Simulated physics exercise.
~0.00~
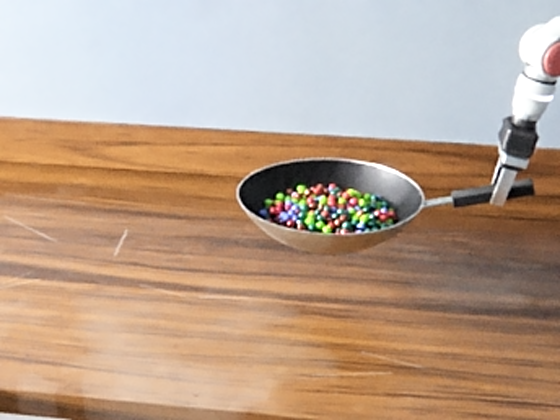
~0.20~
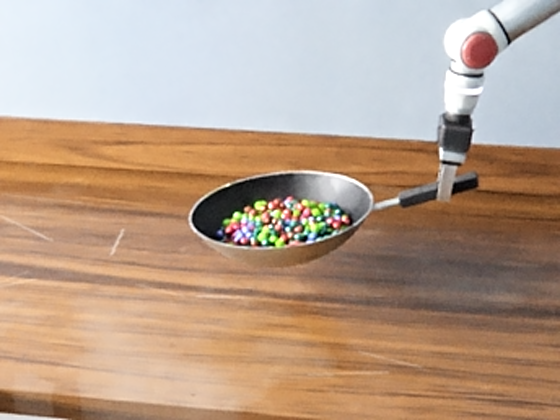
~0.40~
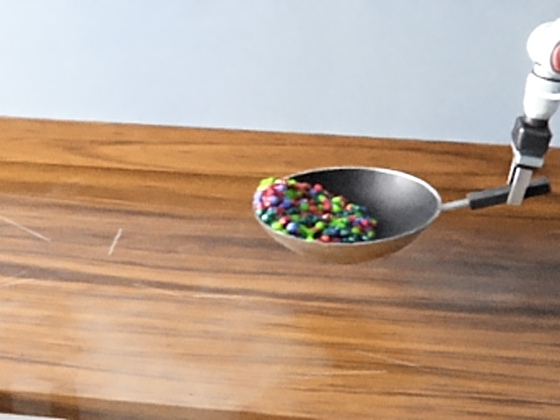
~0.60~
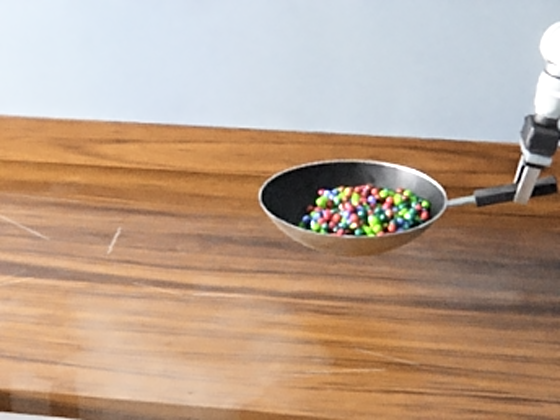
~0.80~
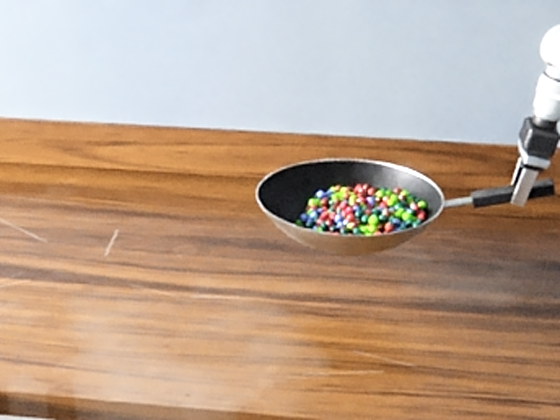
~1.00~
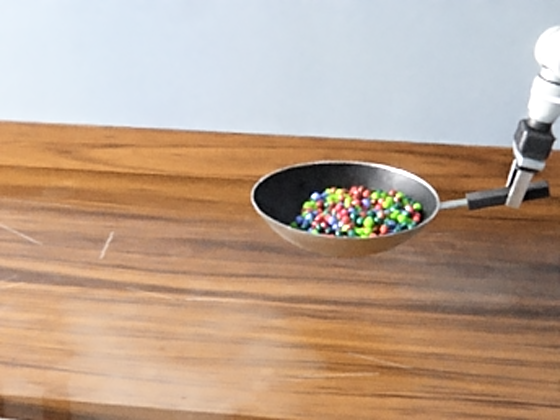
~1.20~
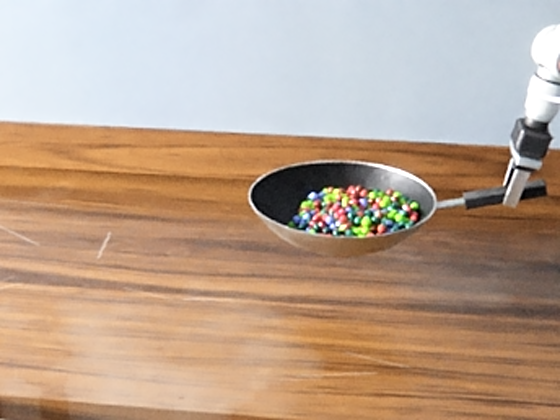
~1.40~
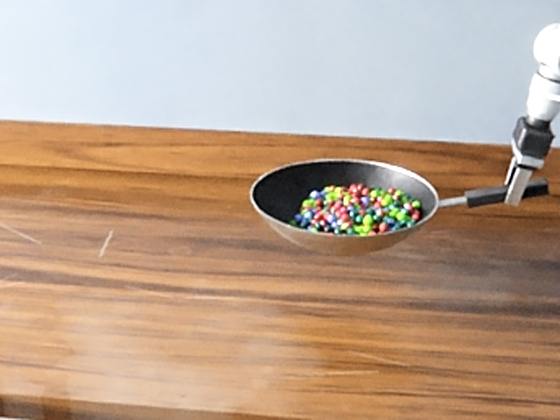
The clip opens on a wok full of small, round, brightly coloured sweets, held by its handle in a robot arm's gripper above a wooden surface. The arm first carries the wok a short way to the left. It then draws it back to the right, farther than where it began, and the sweets slide into a heap against the left side, close to the rim. As the wok settles level, they slide back to the right across the bottom. Finally the wok holds still, with the sweets resting inside and none seen on the wood.
